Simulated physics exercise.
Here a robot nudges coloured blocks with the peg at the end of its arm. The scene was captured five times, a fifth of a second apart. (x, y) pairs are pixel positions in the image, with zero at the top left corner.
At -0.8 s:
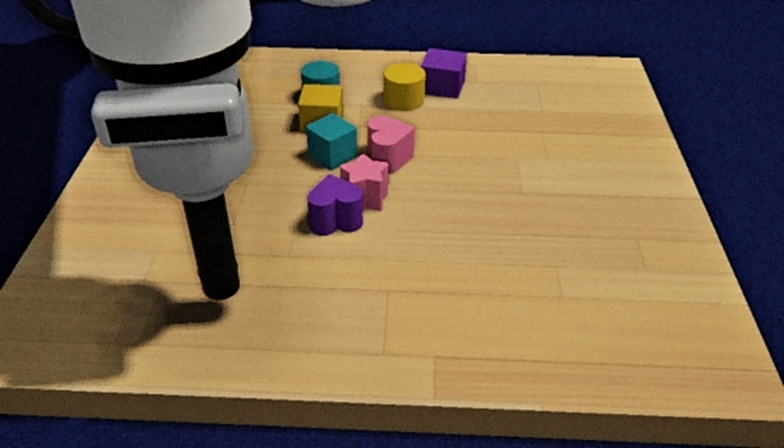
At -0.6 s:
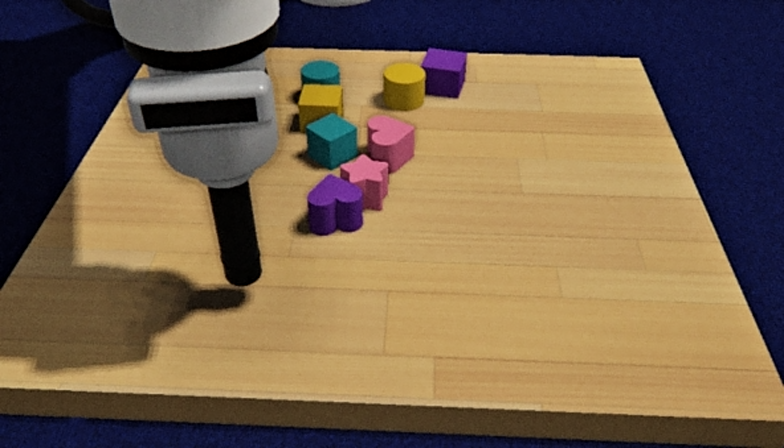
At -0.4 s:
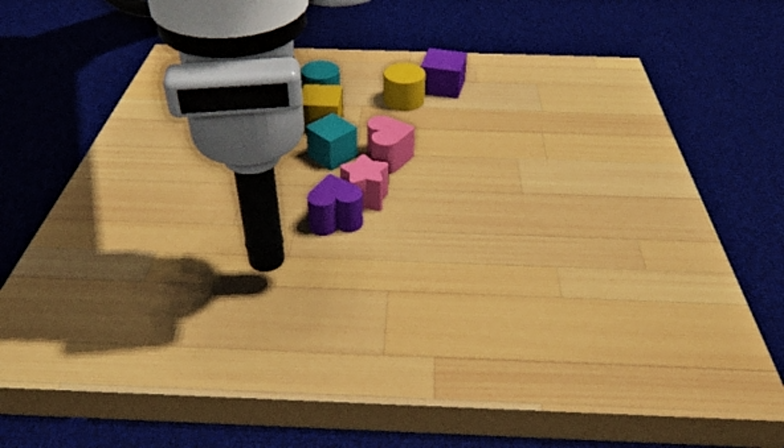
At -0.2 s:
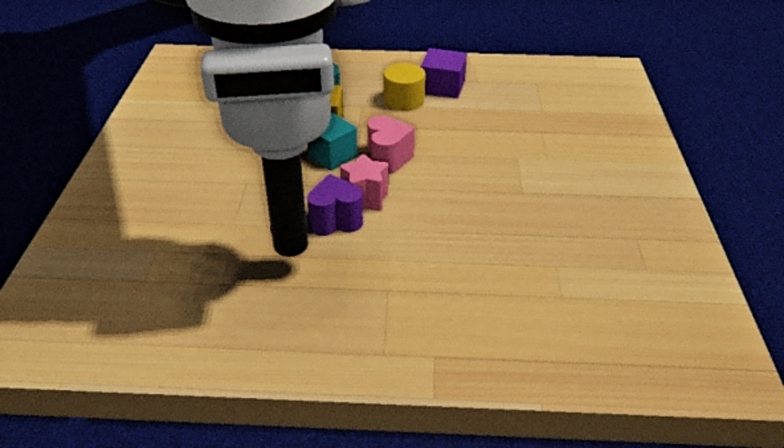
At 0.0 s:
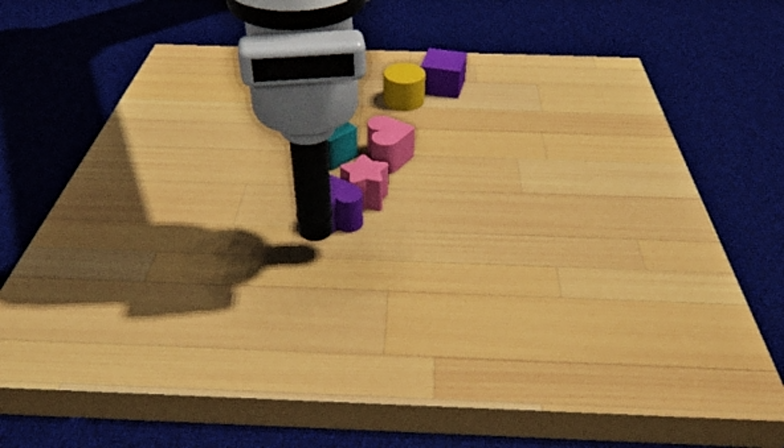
The clip opens with a robot arm's black peg at the left of a wooden board, below and left of a cluster of coloured blocks. The peg glides steadily up and to the right, its shadow following, until it is beside the purple heart block, partly covering it, while the blocks stay still.
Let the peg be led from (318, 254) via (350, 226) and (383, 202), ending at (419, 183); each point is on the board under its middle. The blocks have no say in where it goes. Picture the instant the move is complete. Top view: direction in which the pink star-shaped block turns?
The answer is clockwise.
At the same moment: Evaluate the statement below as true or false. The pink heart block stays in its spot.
False.
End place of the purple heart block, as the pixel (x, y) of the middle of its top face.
It ends at (339, 169).
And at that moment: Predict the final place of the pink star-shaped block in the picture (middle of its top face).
In the picture, it is at (380, 149).
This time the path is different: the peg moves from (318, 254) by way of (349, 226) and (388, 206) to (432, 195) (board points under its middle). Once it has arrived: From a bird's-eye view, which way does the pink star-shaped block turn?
From the top: Clockwise.
What follows on the original path. One third of the way, peg (350, 204); purple heart block (340, 176); pink star-shaped block (374, 157), turned 20° clockwise.
Two thirds of the way, peg (384, 180); purple heart block (339, 169), turned 40° anticlockwise; pink star-shaped block (374, 152), turned 55° clockwise; pink heart block (393, 126), turned 15° anticlockwise.
At the end, peg (420, 162); turquoise square block unmoved; purple heart block (339, 169), turned 40° anticlockwise; pink star-shaped block (380, 149), turned 20° clockwise; pink heart block (392, 121).
